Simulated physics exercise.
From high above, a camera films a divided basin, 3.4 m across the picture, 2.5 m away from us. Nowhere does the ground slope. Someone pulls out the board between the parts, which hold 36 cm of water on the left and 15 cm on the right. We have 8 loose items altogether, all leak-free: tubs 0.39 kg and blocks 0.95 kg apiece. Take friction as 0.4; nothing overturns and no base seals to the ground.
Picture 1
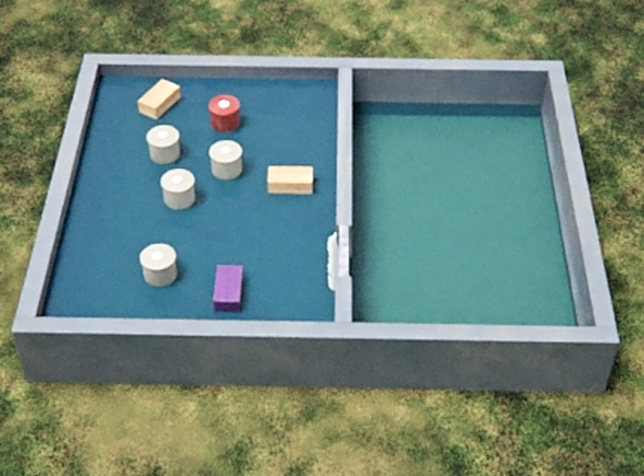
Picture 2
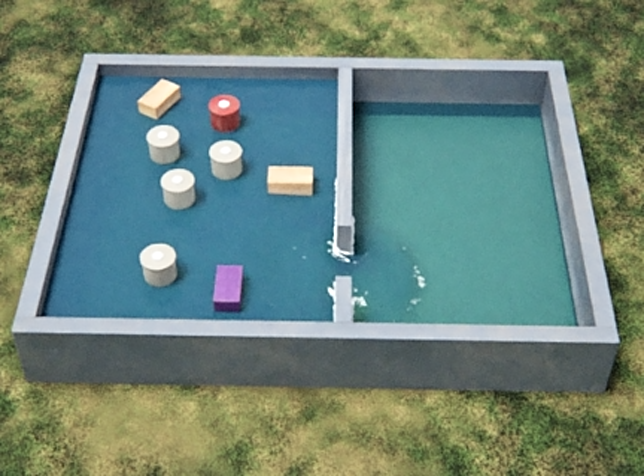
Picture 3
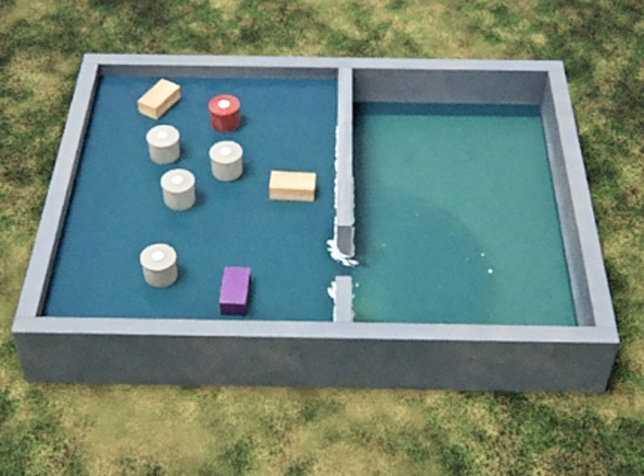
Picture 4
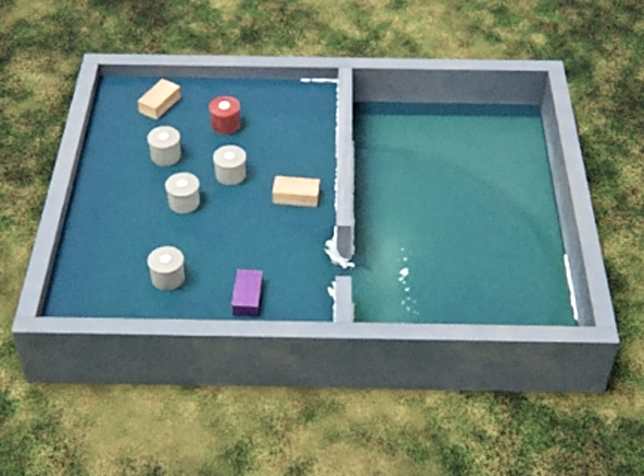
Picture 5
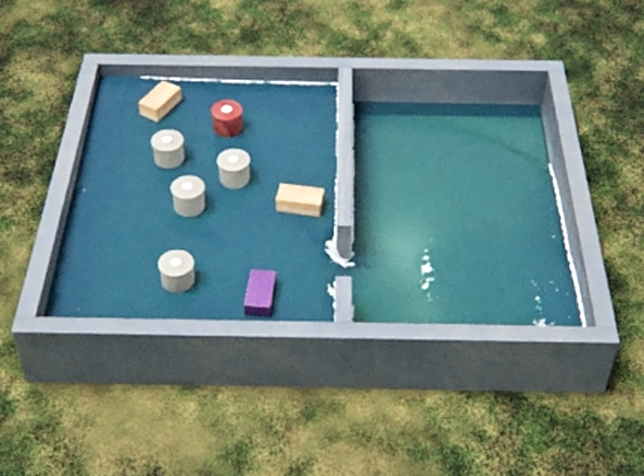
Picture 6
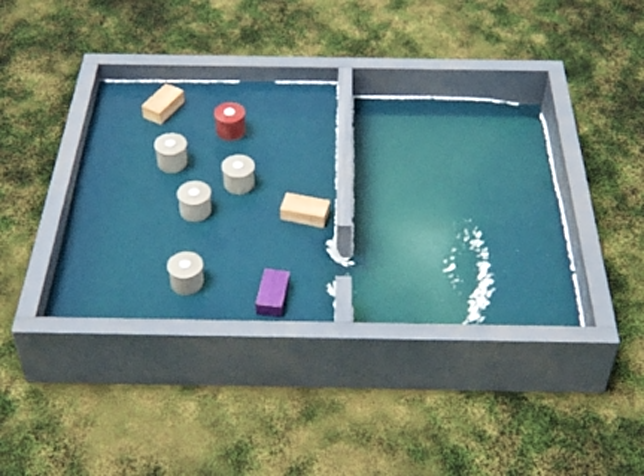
A walled basin had floating tubs and blocks on its left side when a gap opened in the divider; water poured through to the right, and most of the floating things drifted slightly rightward.
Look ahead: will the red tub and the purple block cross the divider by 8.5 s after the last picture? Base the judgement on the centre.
I expect the red tub to stay on this side and the purple block to clear it.
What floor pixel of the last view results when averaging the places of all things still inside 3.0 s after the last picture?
The centre is close to (283, 233).
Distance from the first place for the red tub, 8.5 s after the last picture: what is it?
Roughly 20 centimetres.
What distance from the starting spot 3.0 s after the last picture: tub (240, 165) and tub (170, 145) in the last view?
Net displacement, in order: 50 cm; 20 cm.
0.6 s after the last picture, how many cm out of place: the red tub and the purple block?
10 and 40 cm or so by then.
Then, 0.6 s after the last picture the red tub is near (233, 121), 0.1 m from its start, afloat; the purple block is near (296, 287), 0.4 m from its start, afloat; 0 of 8 are over the mark; 8 afloat.
Then, 3.0 s after the last picture the red tub is near (236, 130), 0.2 m from its start, afloat; the purple block is near (445, 274), 1.4 m from its start, afloat; 2 of 8 are over the mark; 8 afloat.
Then, 5.5 s after the last picture the red tub is near (236, 129), 0.2 m from its start, afloat; the purple block is near (547, 287), 2.0 m from its start, afloat; 2 of 8 are over the mark; 8 afloat.
Then, 8.5 s after the last picture the red tub is near (239, 130), 0.2 m from its start, afloat; the purple block is near (470, 324), 1.5 m from its start, afloat; 2 of 8 are over the mark; 8 afloat.
